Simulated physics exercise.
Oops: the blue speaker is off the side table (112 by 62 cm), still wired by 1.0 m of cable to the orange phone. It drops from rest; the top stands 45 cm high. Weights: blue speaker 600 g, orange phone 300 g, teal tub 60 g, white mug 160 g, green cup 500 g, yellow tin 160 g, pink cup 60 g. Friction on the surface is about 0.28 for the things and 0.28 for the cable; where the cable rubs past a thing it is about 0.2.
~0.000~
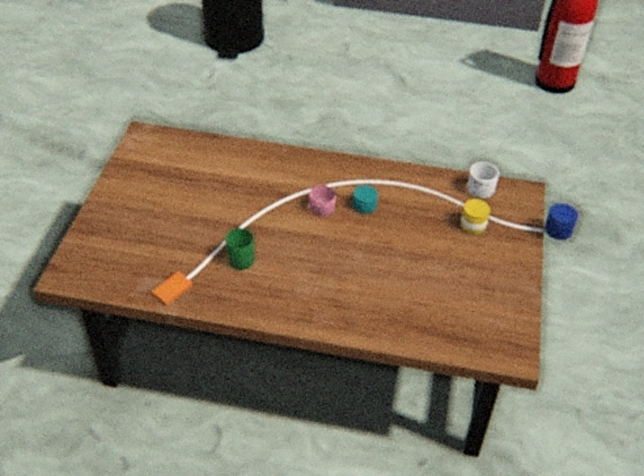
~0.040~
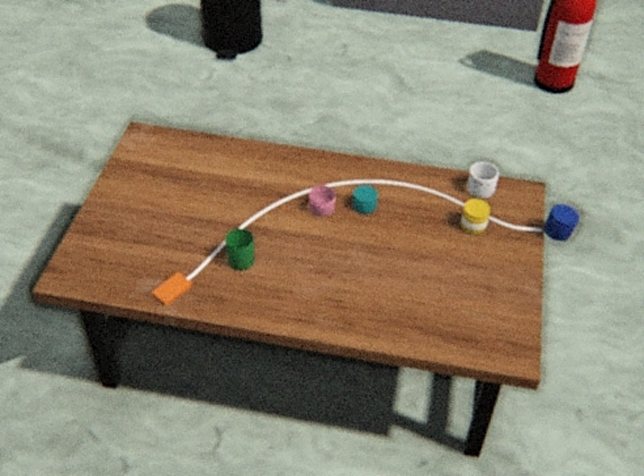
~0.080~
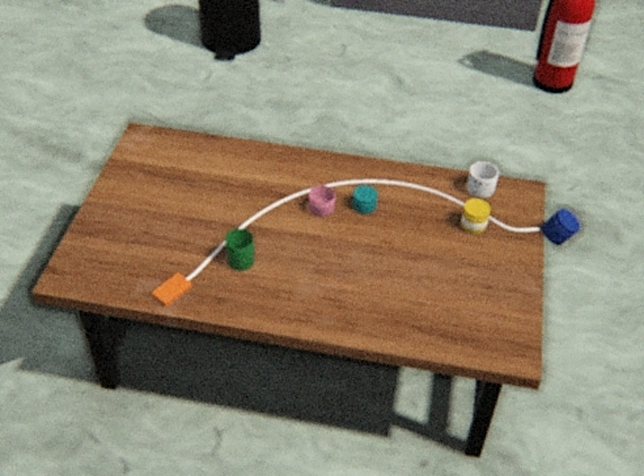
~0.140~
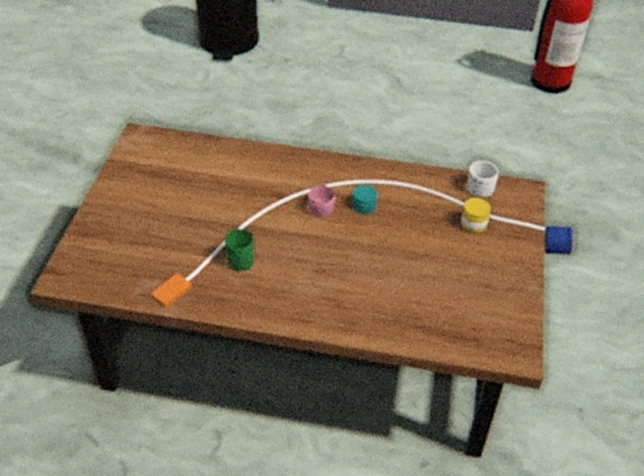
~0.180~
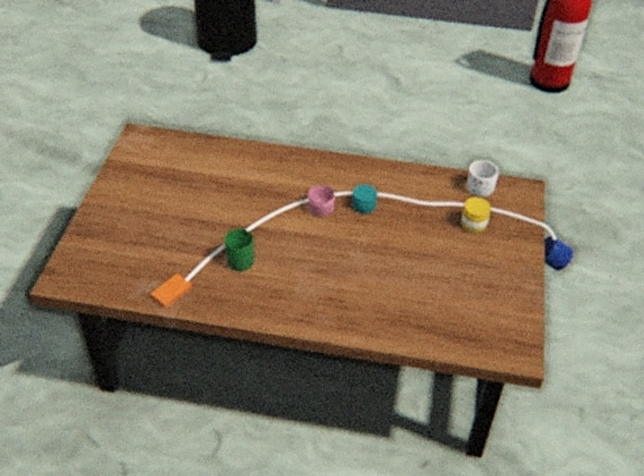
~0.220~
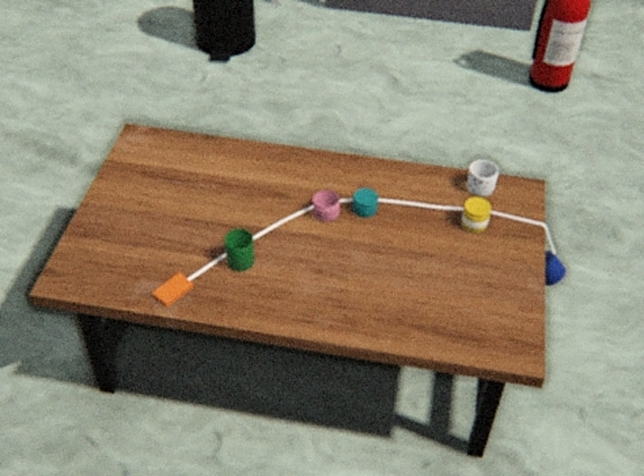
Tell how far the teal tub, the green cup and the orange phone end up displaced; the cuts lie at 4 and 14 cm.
Result: Teal tub ends far away, green cup moves a moderate way, orange phone reaches the top band.
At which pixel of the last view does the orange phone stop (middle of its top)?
Around (340, 196).
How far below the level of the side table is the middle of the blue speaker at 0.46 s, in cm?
Some 40 cm.
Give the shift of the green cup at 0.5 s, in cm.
Some 5 cm.
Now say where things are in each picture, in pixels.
Shows, teal tub (366, 193); green cup (239, 238); orange phone (172, 286); cable runs through (503, 223) (427, 191) (347, 183) (278, 204) (218, 250), in the first frame.
Shows, blue speaker (564, 214); cable runs through (502, 223) (346, 183) (218, 250), in the second frame.
Shows, blue speaker (561, 227); cable runs through (500, 224) (346, 183) (218, 250), in the third frame.
Shows, blue speaker (558, 240); cable runs through (505, 220) (346, 183) (217, 251), in the fourth frame.
Shows, blue speaker (555, 254); cable runs through (524, 219) (218, 251), in the fifth frame.
Shows, teal tub (366, 196); green cup (239, 239); orange phone (172, 287); cable runs through (543, 225) (456, 209) (298, 214), in the sixth frame.
By 0.5 s, the cable's tail end at (257, 248); teal tub 39 cm off its start, orange phone 20 cm off its start, green cup 5 cm off its start.
By 0.7 s, the cable's tail end at (326, 220); teal tub over the edge, orange phone 43 cm off its start, green cup 8 cm off its start.
By 1.0 s, the cable's tail end at (337, 212); teal tub over the edge, orange phone 49 cm off its start at (340, 196), green cup 8 cm off its start at (274, 239).
By 1.2 s, the cable's tail end at (337, 212); teal tub over the edge, orange phone 49 cm off its start, green cup 8 cm off its start.
By 2.4 s, the cable's tail end at (337, 212); teal tub over the edge, orange phone 49 cm off its start at (340, 196), green cup 8 cm off its start at (274, 239), pink cup over the edge.
